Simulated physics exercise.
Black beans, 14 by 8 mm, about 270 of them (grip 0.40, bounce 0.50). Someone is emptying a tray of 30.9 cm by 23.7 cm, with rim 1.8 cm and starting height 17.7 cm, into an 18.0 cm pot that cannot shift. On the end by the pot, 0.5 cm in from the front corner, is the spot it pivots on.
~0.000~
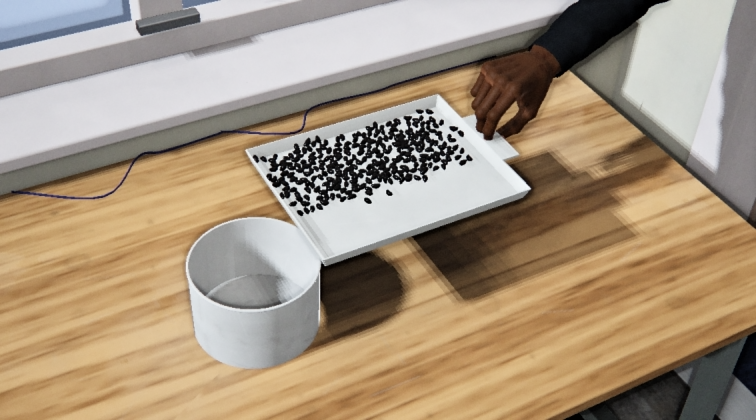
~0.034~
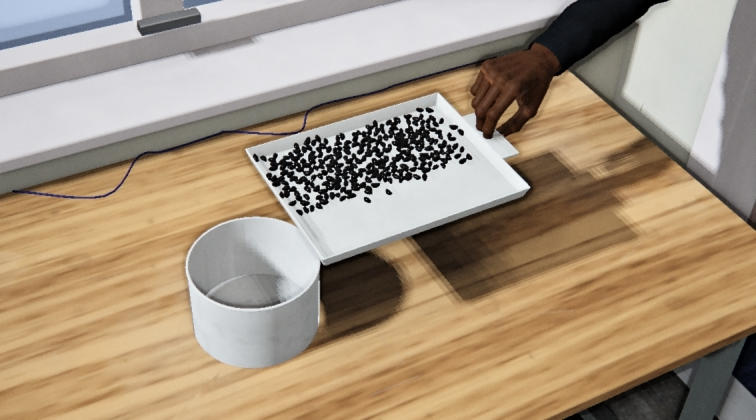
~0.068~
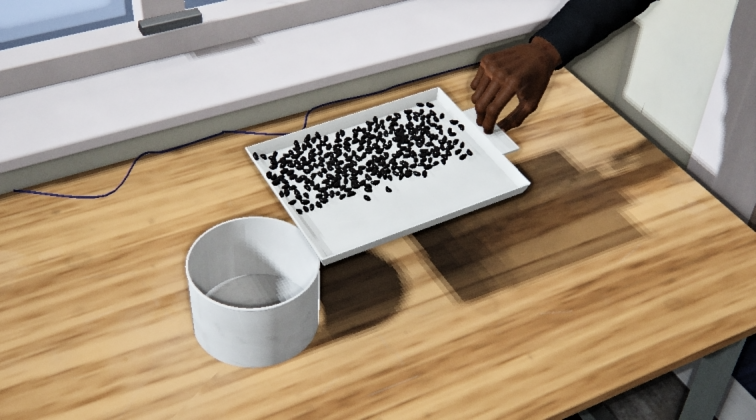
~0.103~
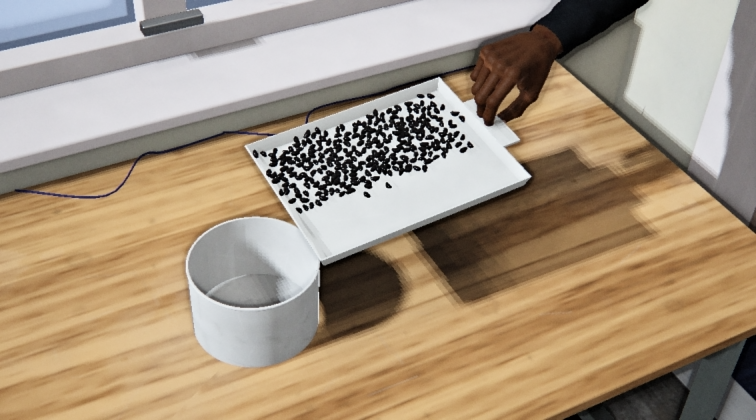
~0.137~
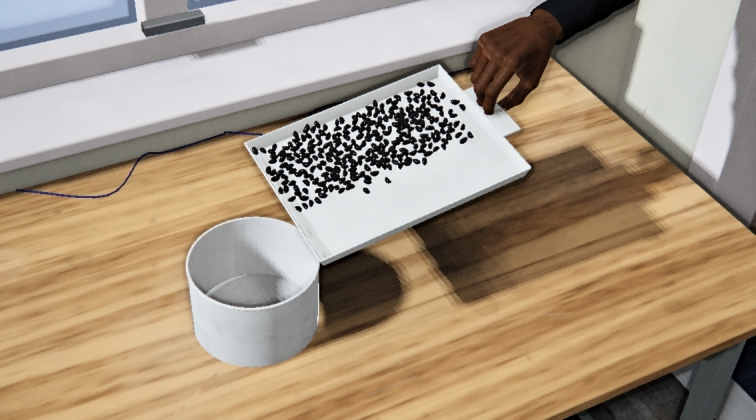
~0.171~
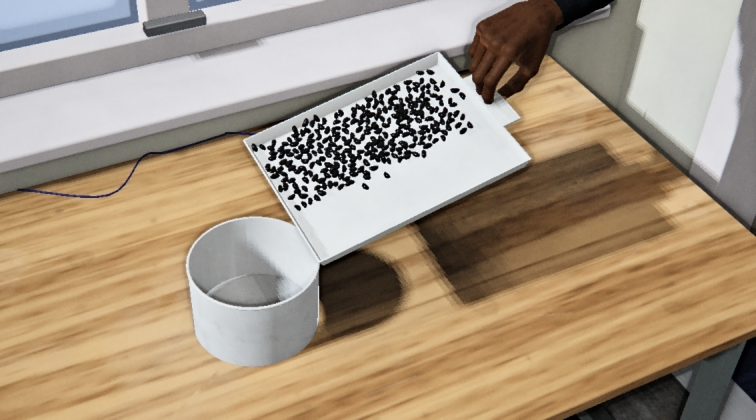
White tray of black beans slowly tilting up at its right end, a hand at its tab, beside a white pot.
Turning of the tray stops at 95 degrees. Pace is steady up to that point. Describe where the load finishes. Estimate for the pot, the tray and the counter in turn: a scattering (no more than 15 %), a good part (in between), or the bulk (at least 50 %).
Estimate - pot: A good part, tray: A scattering, counter: The bulk.
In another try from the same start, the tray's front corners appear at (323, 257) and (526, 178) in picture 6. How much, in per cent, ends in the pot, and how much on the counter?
Pot 0 % / counter 100 %.
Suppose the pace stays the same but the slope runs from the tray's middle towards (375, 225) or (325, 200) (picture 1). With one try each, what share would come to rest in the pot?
Estimate: Some 0 % and some 60 % respectively.
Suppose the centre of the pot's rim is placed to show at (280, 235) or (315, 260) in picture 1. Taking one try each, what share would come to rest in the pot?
About 0 and 0 per cent.
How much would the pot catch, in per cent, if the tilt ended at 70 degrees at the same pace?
Then about 30 per cent.
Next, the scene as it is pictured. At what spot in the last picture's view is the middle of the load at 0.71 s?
The middle of the load should be near (272, 264) then.
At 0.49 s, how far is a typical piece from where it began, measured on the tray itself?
About 6 cm.
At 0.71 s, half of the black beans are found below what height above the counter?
Roughly 18 centimetres, give or take.
After 0.49 s, tilt 54 degrees; the tray holds 100 %, the pot 0 %.
After 0.71 s, tilt 81 degrees; the tray holds 45 %, the pot 5 %.
After 1.03 s, tilt 95 degrees; the tray holds 0 %, the pot 30 %.
At rest (2.2 s), pot 30 %, tray 0 %, counter 70 %.
